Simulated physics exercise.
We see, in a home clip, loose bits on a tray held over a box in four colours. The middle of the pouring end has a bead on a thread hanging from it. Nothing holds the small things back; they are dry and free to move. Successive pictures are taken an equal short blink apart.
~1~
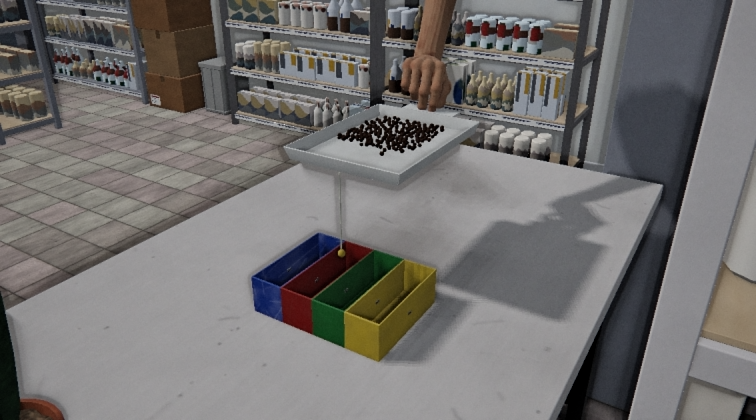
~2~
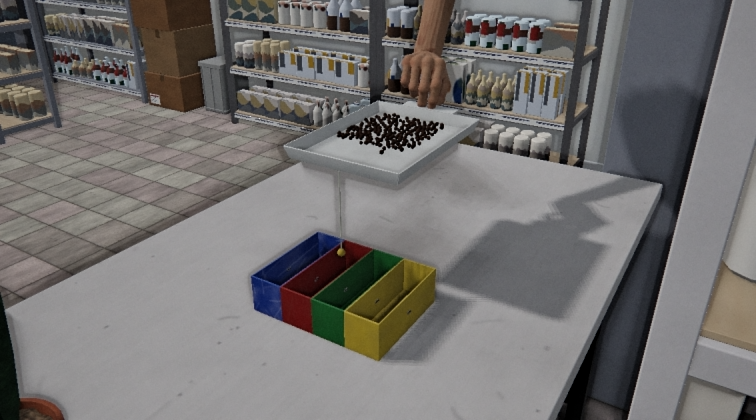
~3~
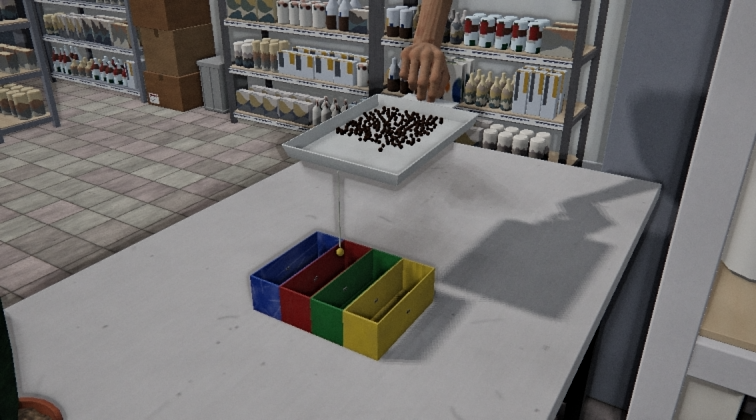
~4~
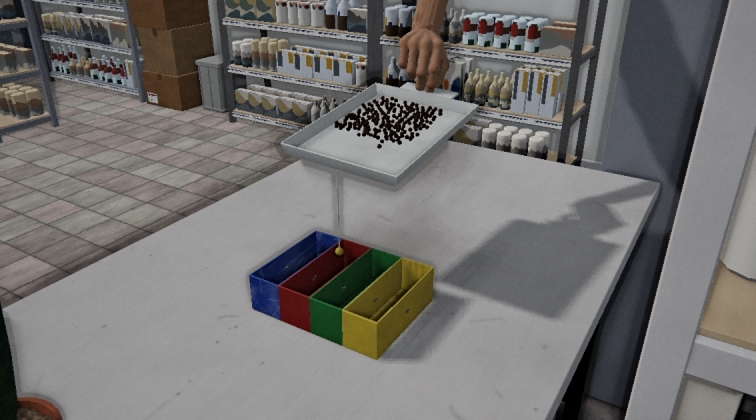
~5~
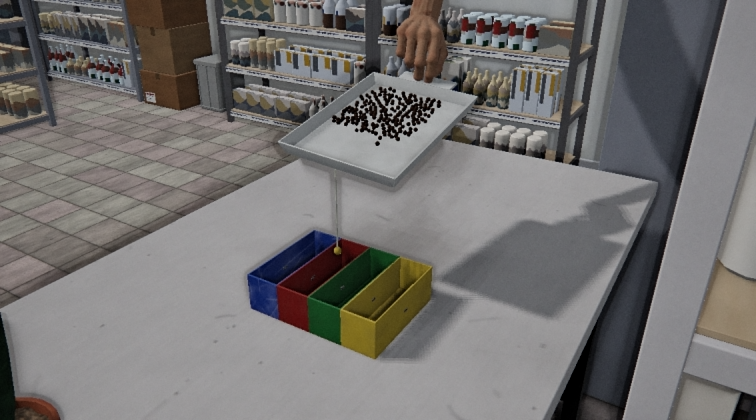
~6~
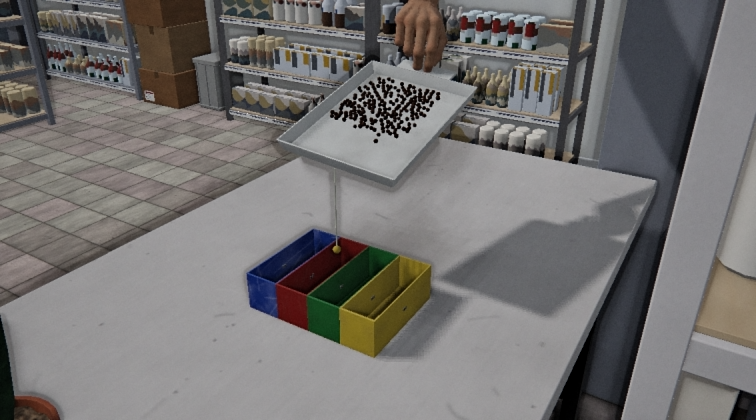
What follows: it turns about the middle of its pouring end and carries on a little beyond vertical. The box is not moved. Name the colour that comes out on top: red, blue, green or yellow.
Yellow comes out on top.
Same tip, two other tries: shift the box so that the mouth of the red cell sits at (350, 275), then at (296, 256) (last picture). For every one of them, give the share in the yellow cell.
I'd say about 10 percent, followed by about 20 percent.
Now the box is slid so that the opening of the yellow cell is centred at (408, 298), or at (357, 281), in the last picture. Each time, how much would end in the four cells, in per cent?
Roughly 100% on the first try and 30% on the second.
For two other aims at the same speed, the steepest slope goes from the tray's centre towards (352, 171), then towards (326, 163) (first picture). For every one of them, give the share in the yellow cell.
Shares: About 20 in a hundred, then about 0 in a hundred.
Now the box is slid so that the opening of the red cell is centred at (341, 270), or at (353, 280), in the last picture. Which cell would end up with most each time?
Try one: The green one; try two: The green cell.
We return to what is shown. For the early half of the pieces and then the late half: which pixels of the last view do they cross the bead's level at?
The leading part at (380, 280), the rest of it at (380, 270).
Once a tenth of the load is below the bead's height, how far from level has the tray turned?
Angle: Approx. 55 degrees.
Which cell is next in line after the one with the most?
Rank 2: Green.
Soon after the last picture, tray tipped steeply; about two thirds on the tray; about a quarter in the yellow cell; a small part in the green cell; a small part falling or outside the box.
A little later, tray tipped past a quarter turn; a stray few on the tray; about two thirds in the yellow cell; about a quarter in the green cell; a stray few in the red cell; about a quarter falling or outside the box.
Later still, tray tipped past a quarter turn; most in the yellow cell; about a quarter in the green cell; a stray few in the red cell; a small part falling or outside the box.
At rest, tray tipped past a quarter turn; most in the yellow cell; about a quarter in the green cell; a stray few in the red cell; none in the blue cell; a small part outside the box.
